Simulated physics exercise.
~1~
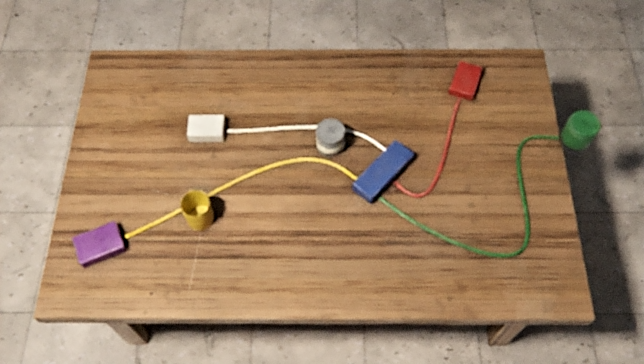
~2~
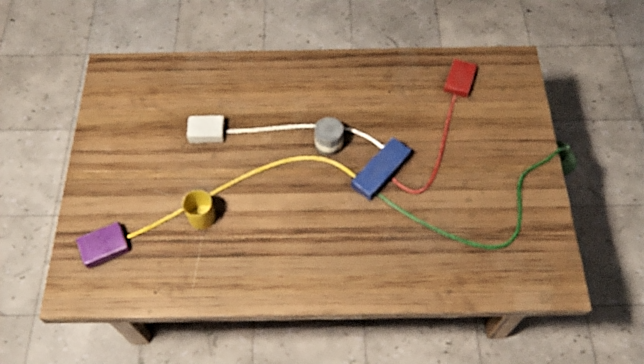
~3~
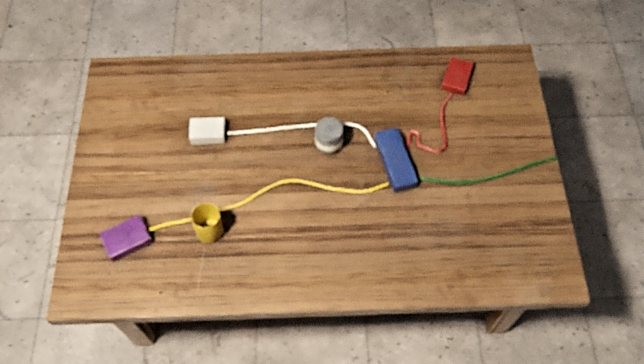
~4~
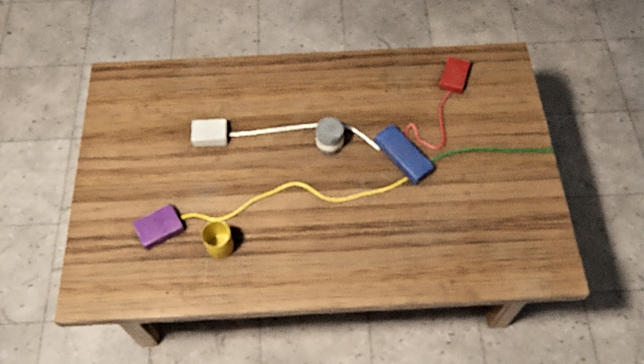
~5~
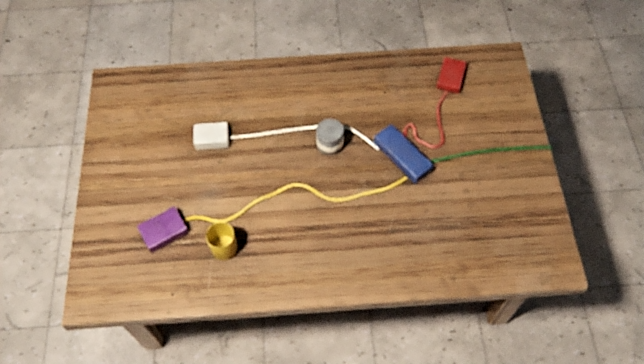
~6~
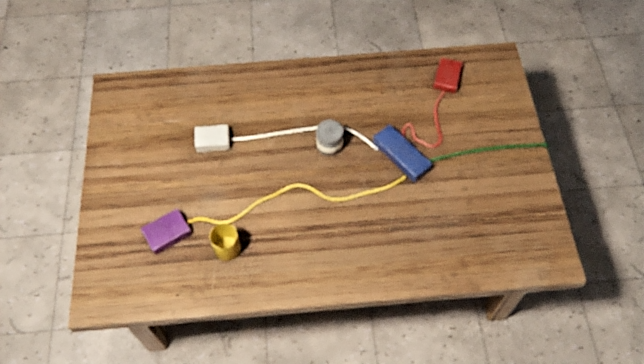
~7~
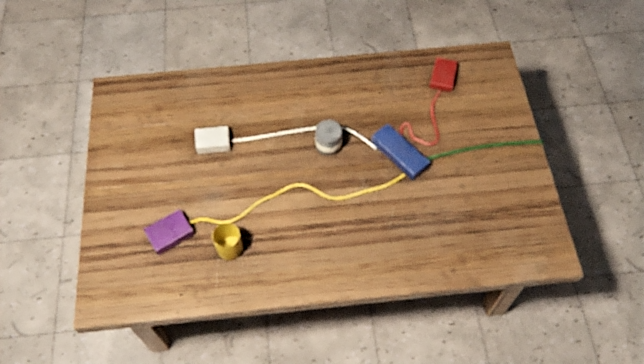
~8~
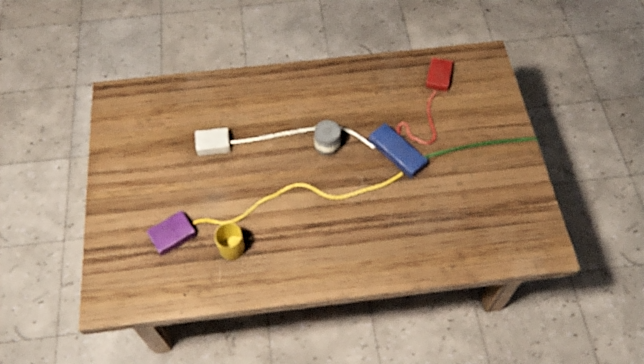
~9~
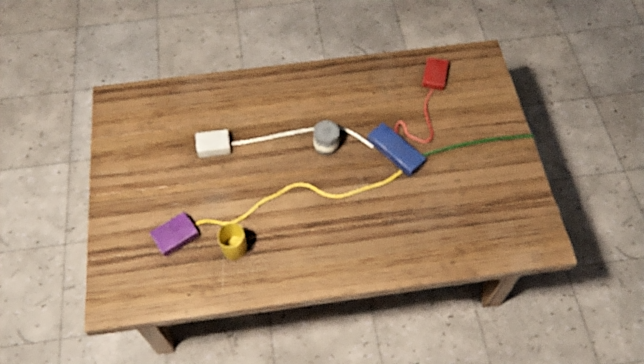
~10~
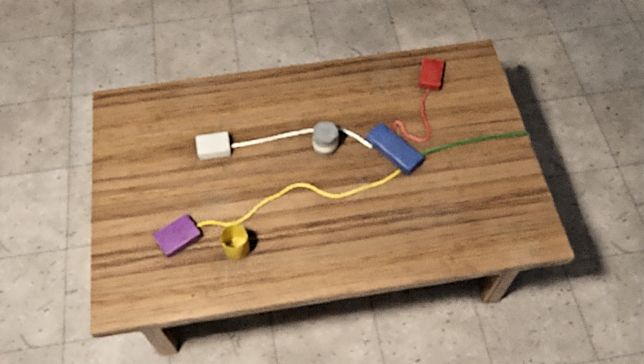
A wooden table held colored blocks joined by cables when a green cylinder dropped off its right edge, pulling the blue block slightly right and dragging the purple block and yellow cup along, before everything settled with the green cable stretched over the edge.
